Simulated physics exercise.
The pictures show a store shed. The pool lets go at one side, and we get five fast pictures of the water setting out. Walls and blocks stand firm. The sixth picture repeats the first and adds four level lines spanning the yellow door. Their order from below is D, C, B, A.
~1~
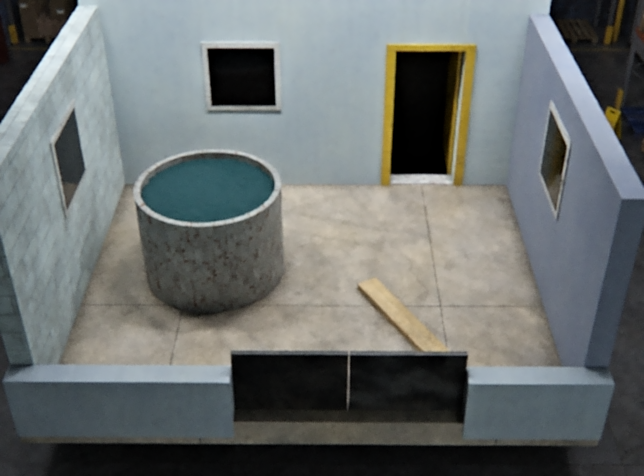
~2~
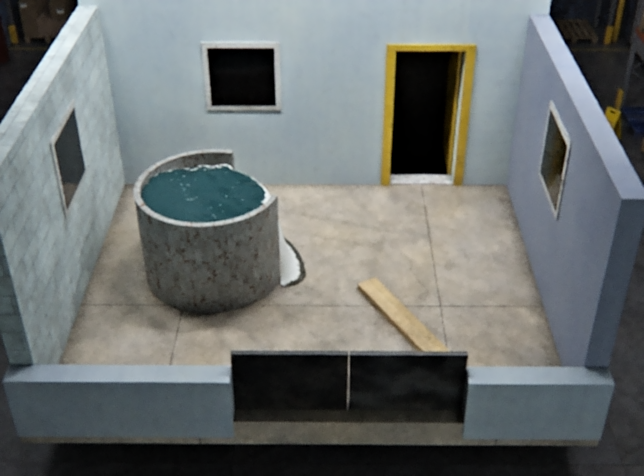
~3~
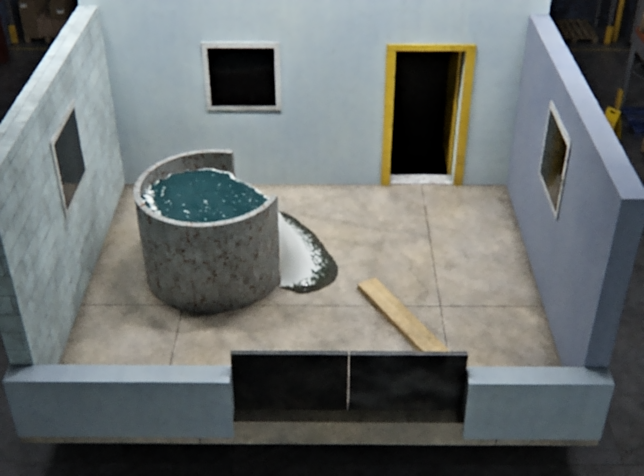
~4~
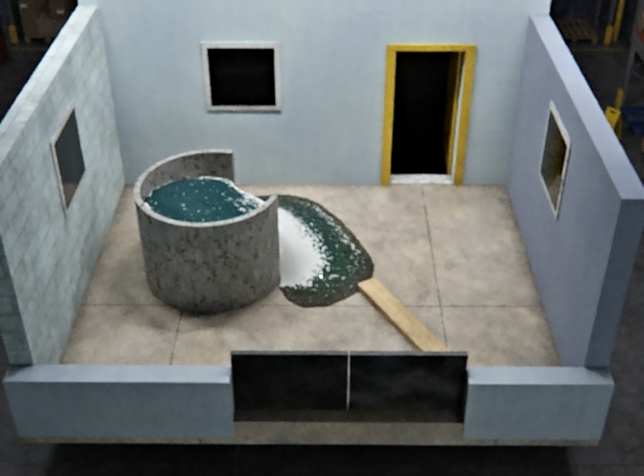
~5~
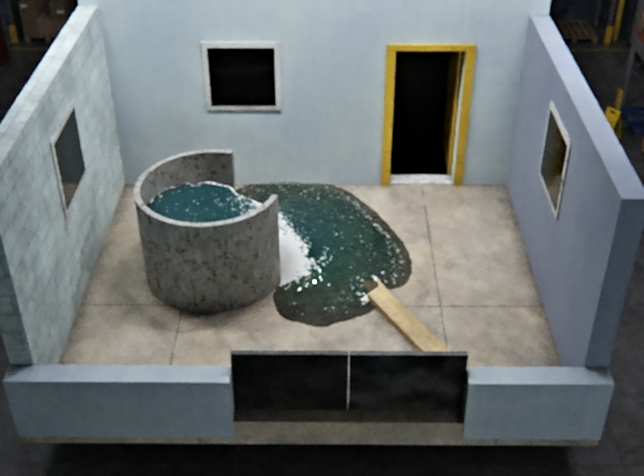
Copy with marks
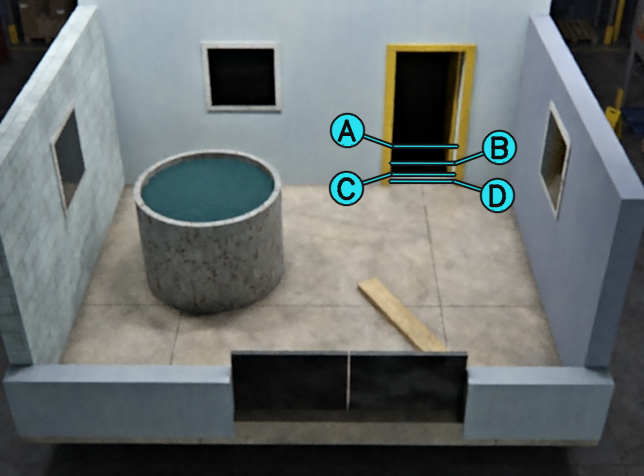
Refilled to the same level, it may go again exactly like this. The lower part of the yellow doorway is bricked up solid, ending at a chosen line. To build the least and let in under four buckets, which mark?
Choose B.
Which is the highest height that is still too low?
That is height C.
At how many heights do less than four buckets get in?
Two.
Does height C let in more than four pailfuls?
Yes.
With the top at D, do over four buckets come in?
Yes.
In cyan, A at (424, 146); B at (423, 163); C at (422, 174); D at (422, 181); from the bottom up D, C, B, A.
For height A, nothing gets over.
For height B, a splash gets over, under a bucket.
For height C, about 8 bucketfuls get in.
For height D, dozens of bucketfuls pour in.
